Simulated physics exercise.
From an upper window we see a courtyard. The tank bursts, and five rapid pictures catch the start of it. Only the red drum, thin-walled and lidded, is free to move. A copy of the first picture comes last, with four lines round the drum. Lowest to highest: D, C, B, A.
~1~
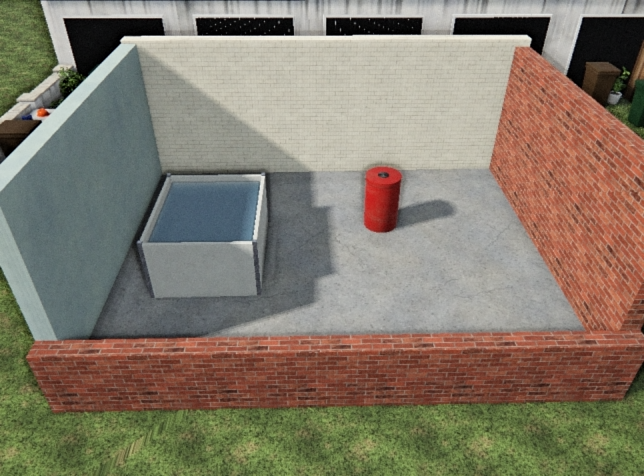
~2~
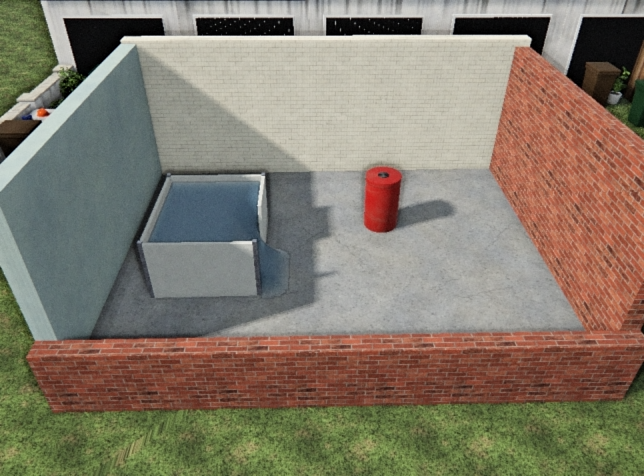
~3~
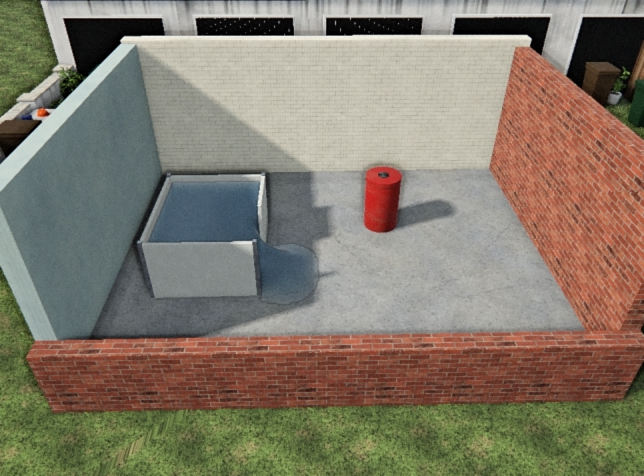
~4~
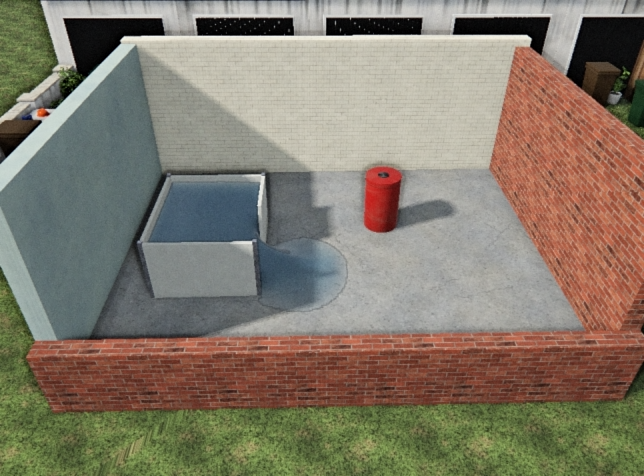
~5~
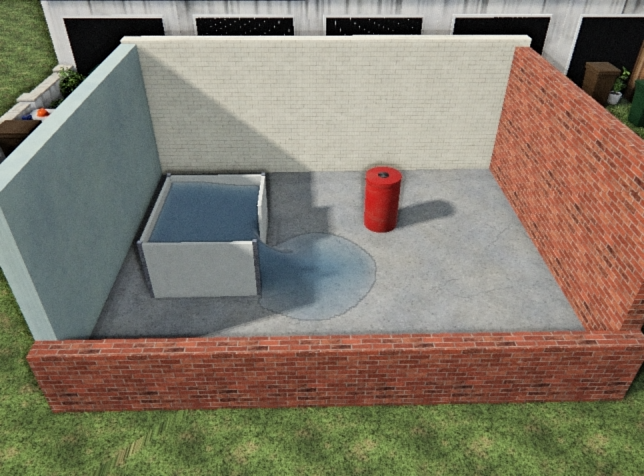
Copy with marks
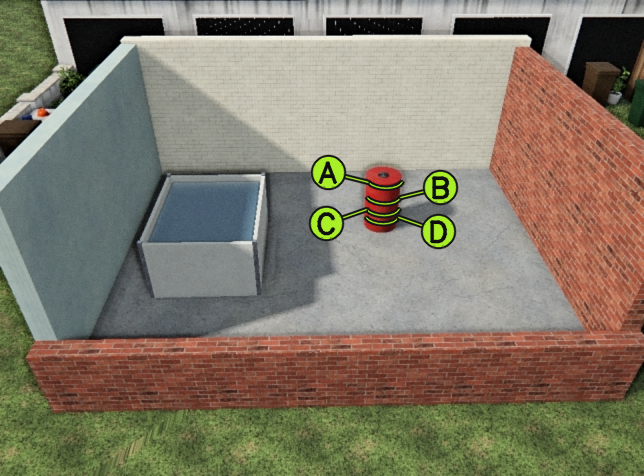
We see a walled courtyard from above, with a full water tank at left and a red drum standing still as water emerges from the tank's right side and spreads across the grey floor in a widening, rounded puddle.
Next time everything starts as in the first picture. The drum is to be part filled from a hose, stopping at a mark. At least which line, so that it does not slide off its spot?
The answer is level D.
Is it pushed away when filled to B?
No.
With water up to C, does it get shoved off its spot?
No, that is safe.
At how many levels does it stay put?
All of them.
On the marked copy, A at (386, 188); B at (385, 204); C at (384, 215); D at (383, 223); from the bottom up D, C, B, A.
With A, it does not move.
With B, it does not move.
With C, it does not move.
With D, it does not move.
